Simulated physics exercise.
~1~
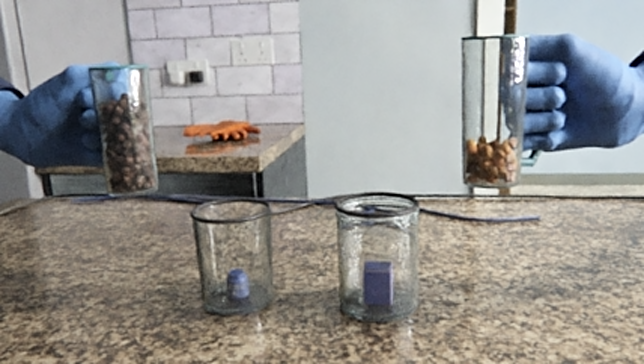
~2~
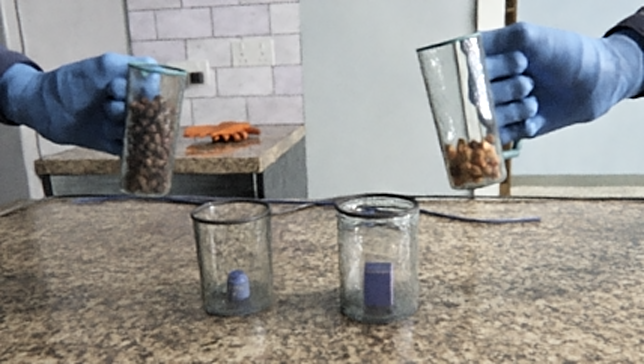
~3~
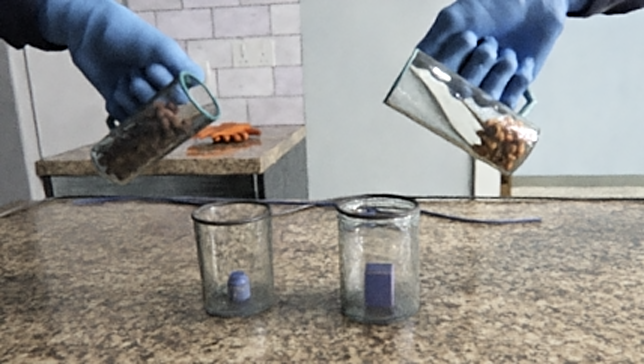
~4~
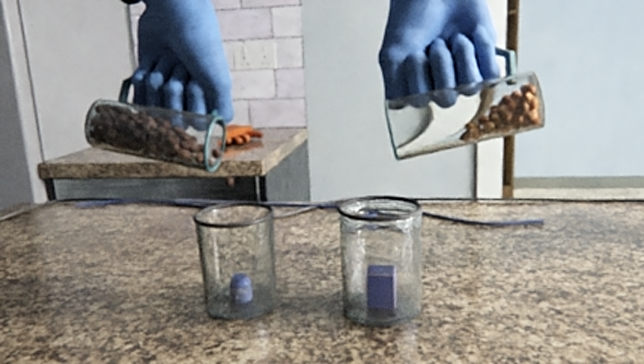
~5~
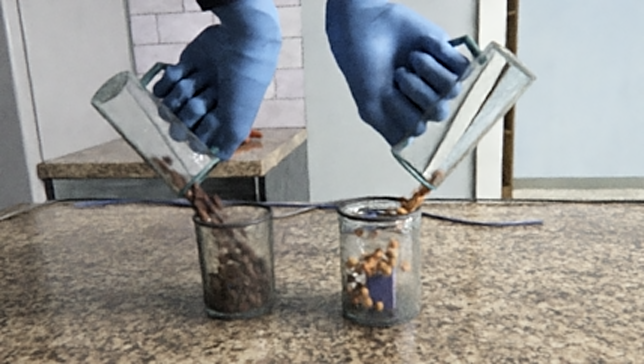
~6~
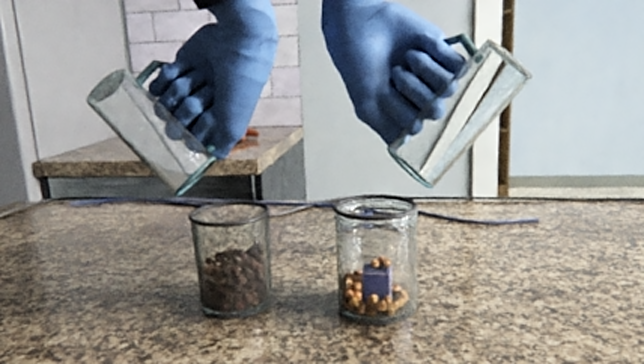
At first, two blue-gloved hands hold clear glass cups upright above a speckled countertop, the left holding dark brown pieces and the right a smaller load of tan ones. Below stand two clear glasses, each with a small bluish-purple object inside. The hands move inward and tilt the cups until they lie on their sides, with nothing yet spilling. Then both cups tip further, and the pieces pour down into the glasses. At the end, the cups are empty, the left object is buried under the dark pieces, and the right block still shows among the tan ones.
